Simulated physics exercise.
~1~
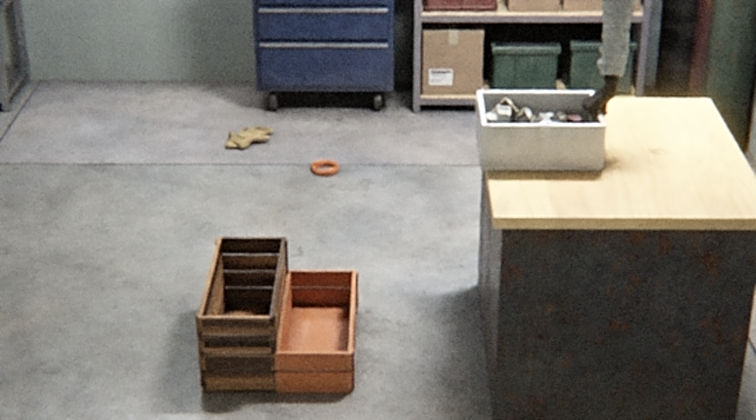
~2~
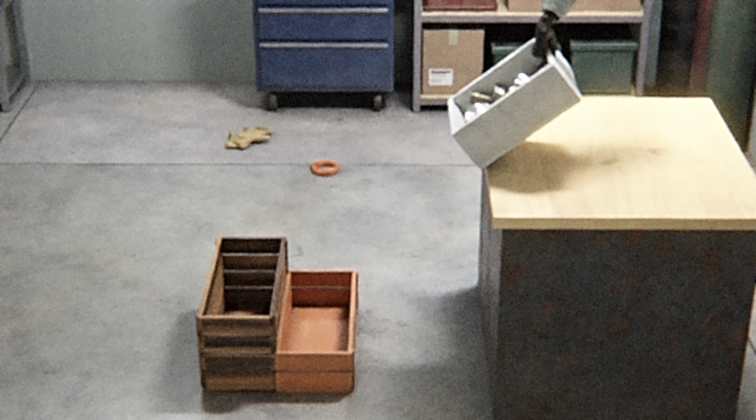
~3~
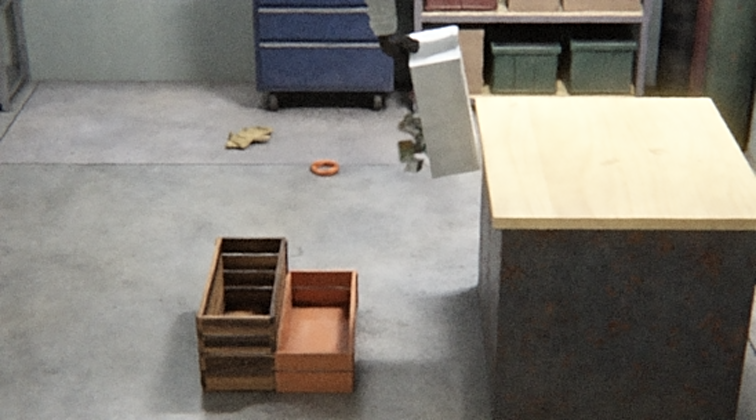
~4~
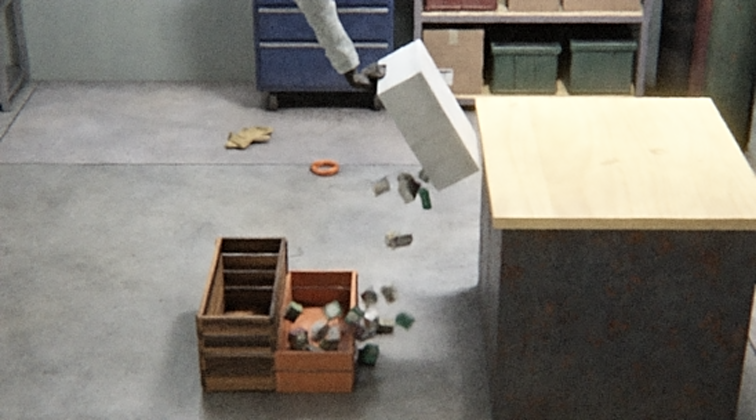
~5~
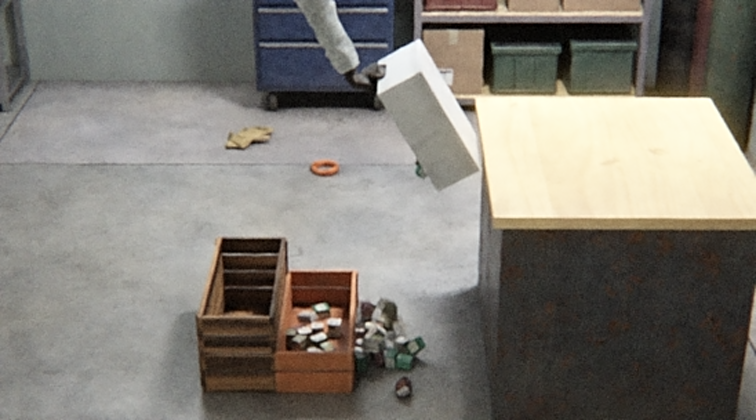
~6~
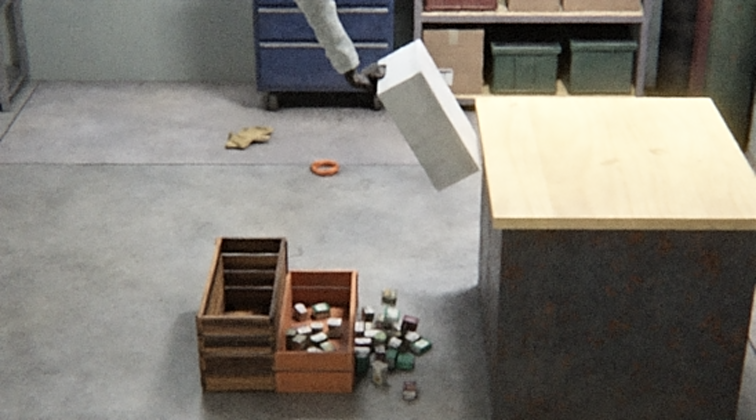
A gloved hand lifted a white crate off the bench, swung it left and tipped it over, spilling small cartons toward the orange box beside a wooden tote; some landed inside, but more ended up scattered on the floor just right of it.
